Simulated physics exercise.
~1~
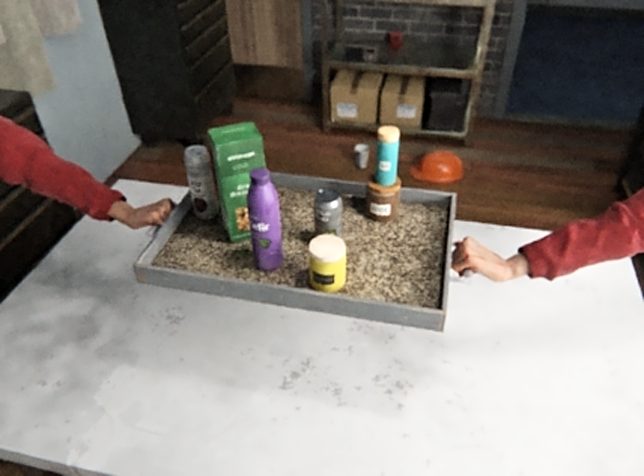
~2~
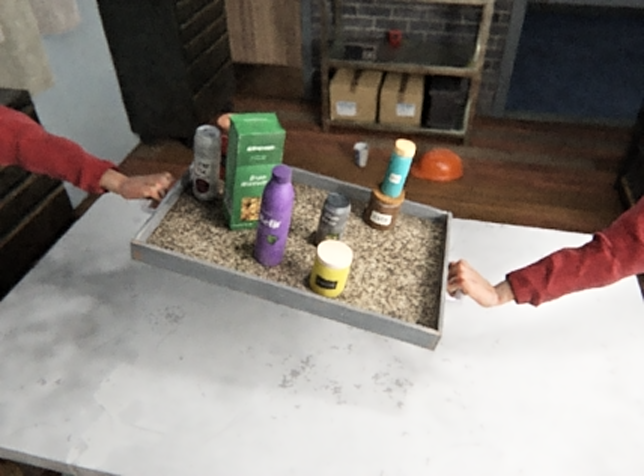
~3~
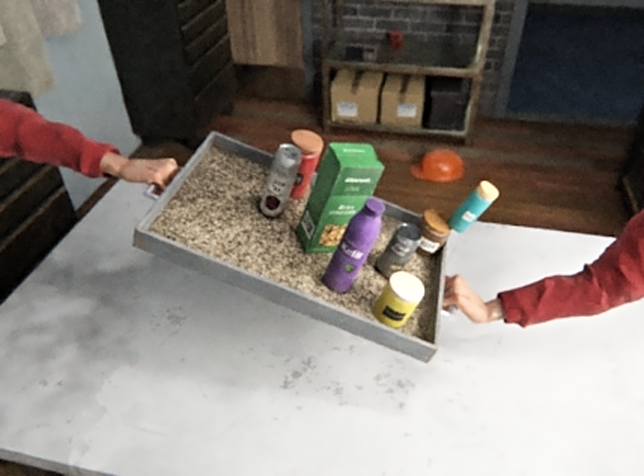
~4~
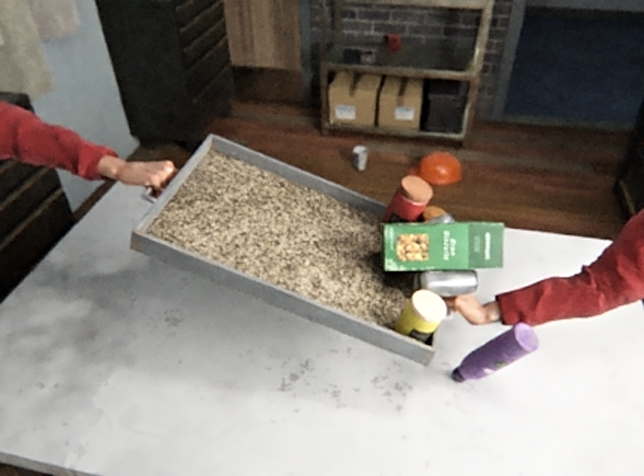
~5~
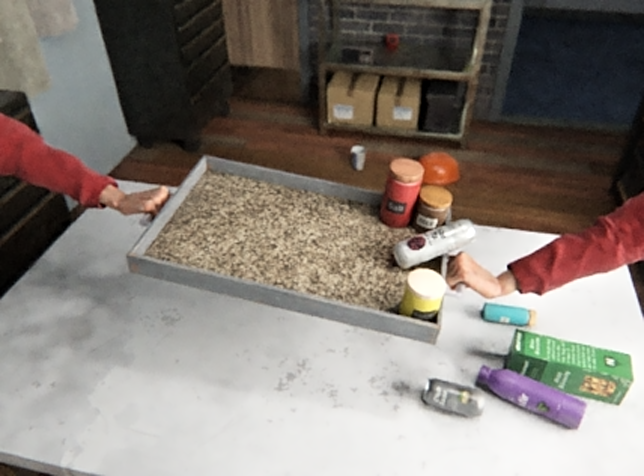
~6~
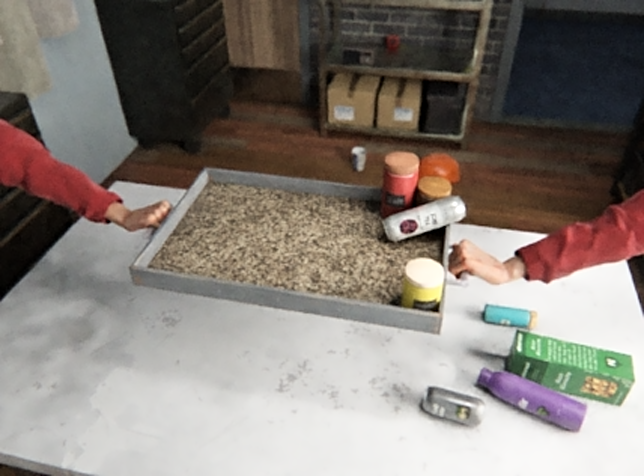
A hand-held tray tilts down to the right, spilling four items, then levels again.
